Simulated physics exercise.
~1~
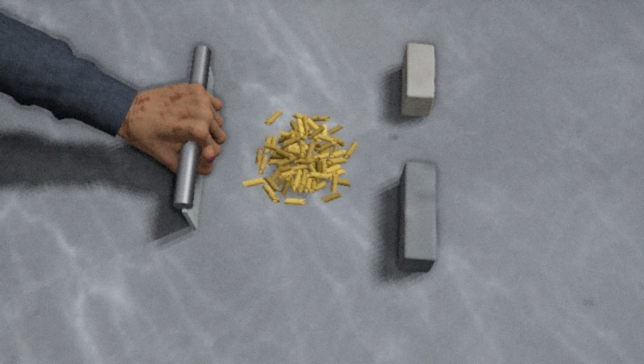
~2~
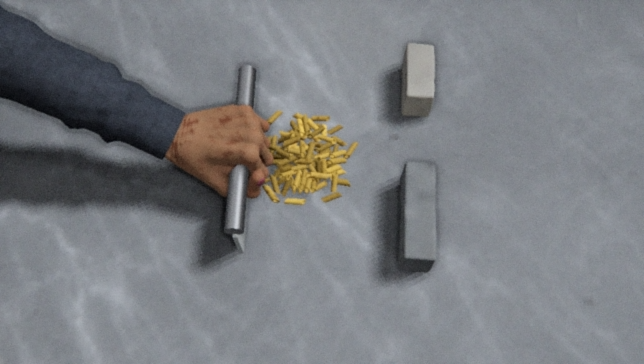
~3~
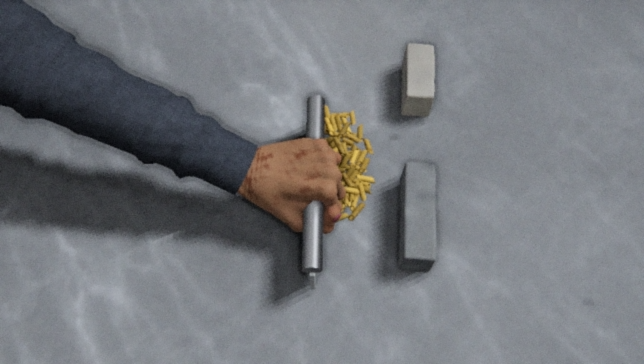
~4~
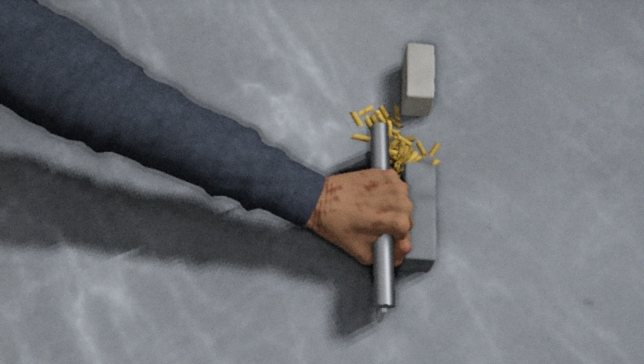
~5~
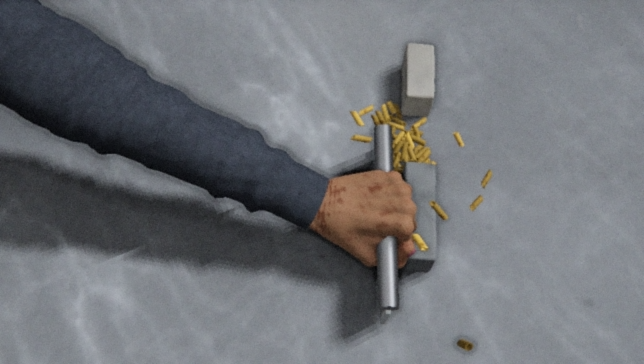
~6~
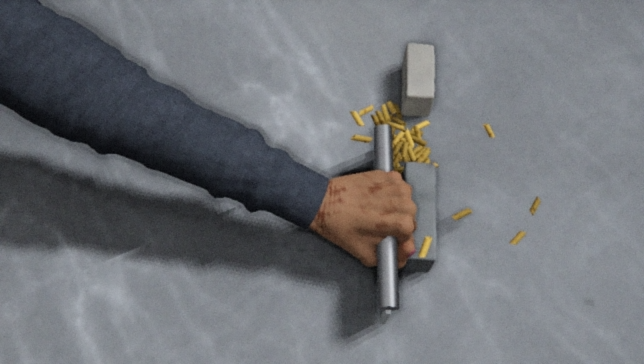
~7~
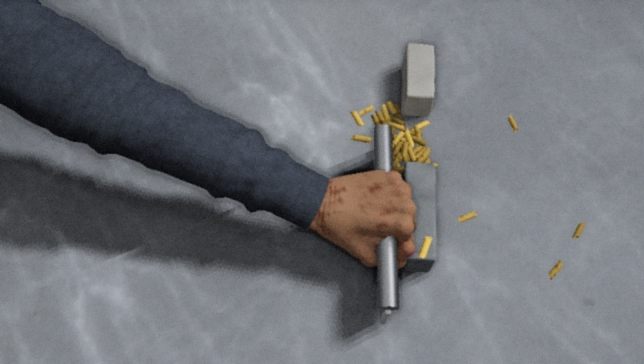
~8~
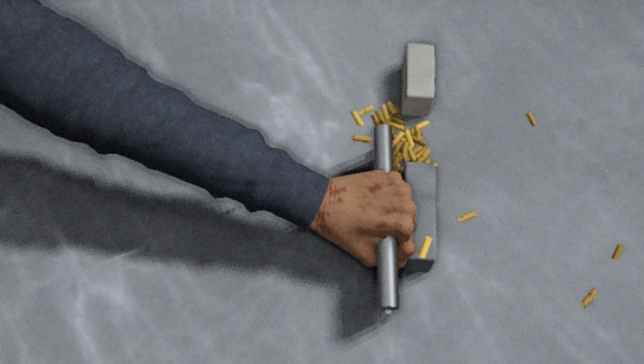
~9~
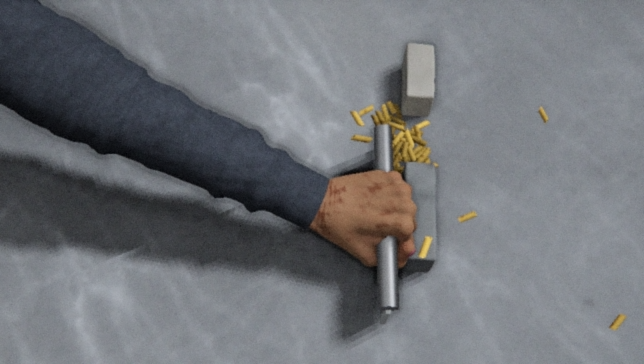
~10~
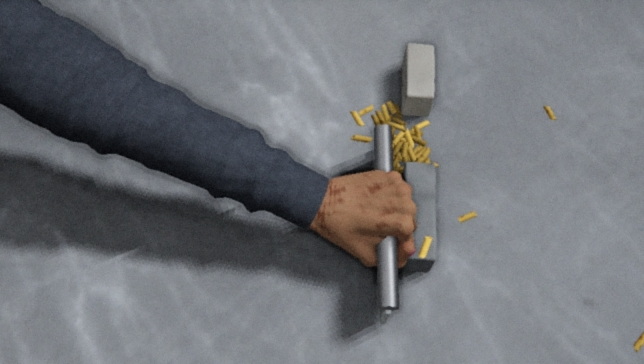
A mottled grey surface is seen from directly above, with a loose pile of yellow dry pasta near the middle and two grey blocks standing to its right, a gap between them. A hand in a dark sleeve reaches in from the left, gripping a metal scraper. It pushes the blade right and slightly down, gathering the pieces and driving them toward the blocks. The blade stops at the lower block, and several pieces scatter away to the right. The hand stays still while most of the pasta remains bunched around the gap and a few strays lie beyond.
